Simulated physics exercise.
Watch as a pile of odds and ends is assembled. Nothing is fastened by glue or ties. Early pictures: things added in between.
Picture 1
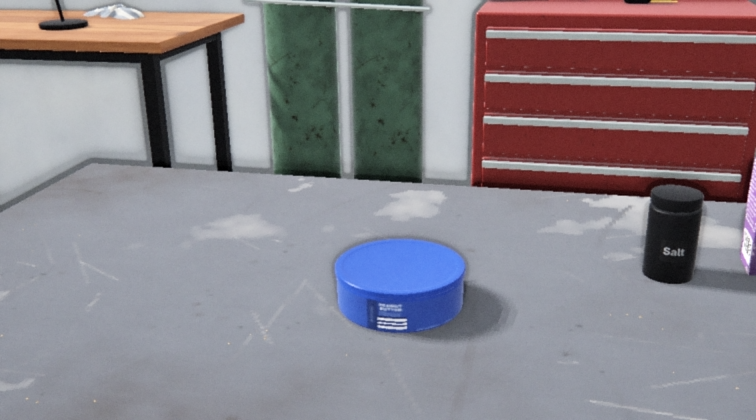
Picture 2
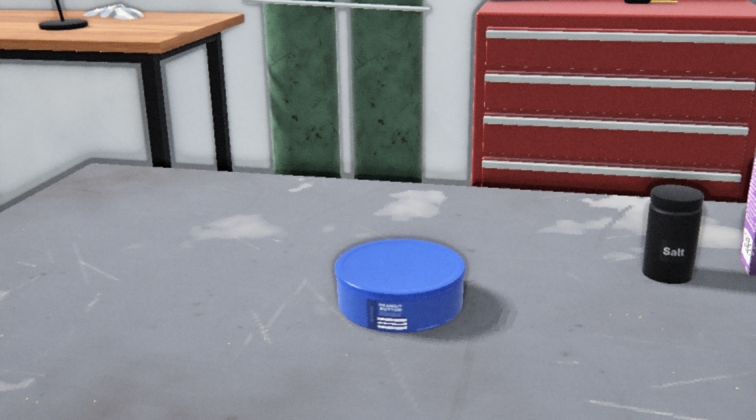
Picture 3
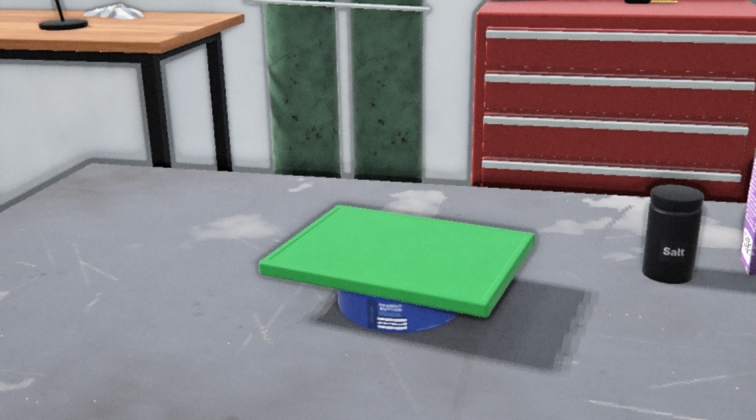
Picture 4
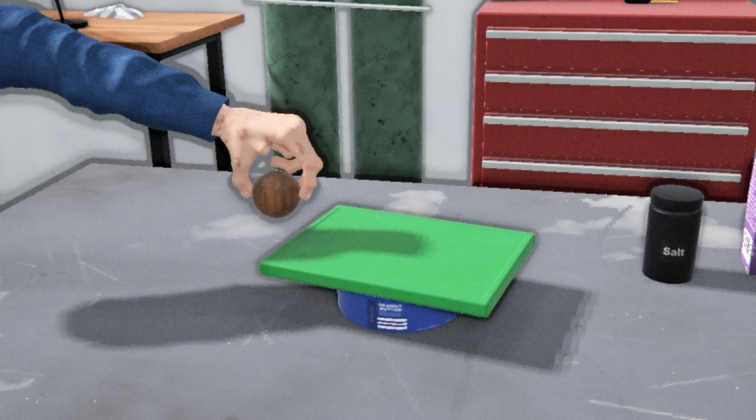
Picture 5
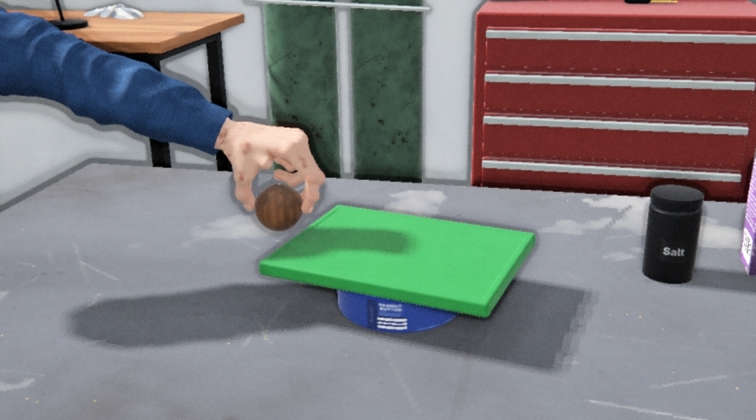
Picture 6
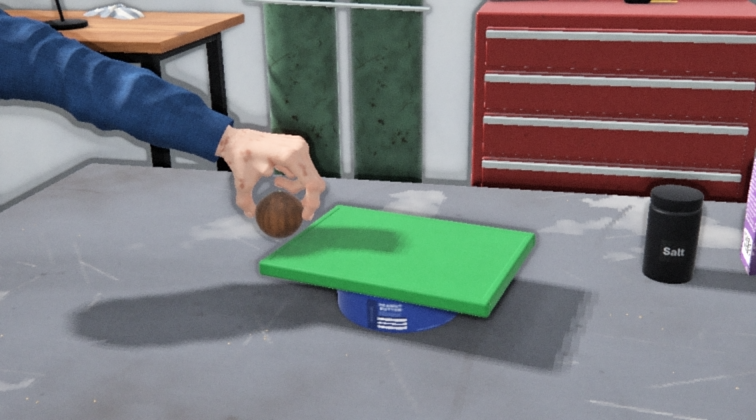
A round blue tub sits at the centre of a scuffed grey tabletop, seen from slightly above by a still camera, in a room with a red drawer cabinet and green curtains behind. A black salt shaker stands to the right, and a wooden table is at back left. A green board appears flat on the tub, then a blue-sleeved hand at left lowers a brown onion slightly toward the board's left edge.
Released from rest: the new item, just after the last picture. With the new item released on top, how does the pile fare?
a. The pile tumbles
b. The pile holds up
a.
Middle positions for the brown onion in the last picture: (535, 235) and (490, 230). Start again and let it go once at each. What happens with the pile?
Well, on the first go it tumbles down, and on the second it stays steady.
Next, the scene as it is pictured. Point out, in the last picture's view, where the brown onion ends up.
Close to pixel (255, 261).
Then, 0.20 s later than the last frame, brown onion moved a little near (273, 222).
Then, 0.30 s later than the last frame, brown onion now fallen.
Then, 0.40 s later than the last frame, nothing new.
When it is over, fallen, brown onion; the other 4 as before. End places, in pixels of the last picture, brown onion near (256, 261). The pile gives way.
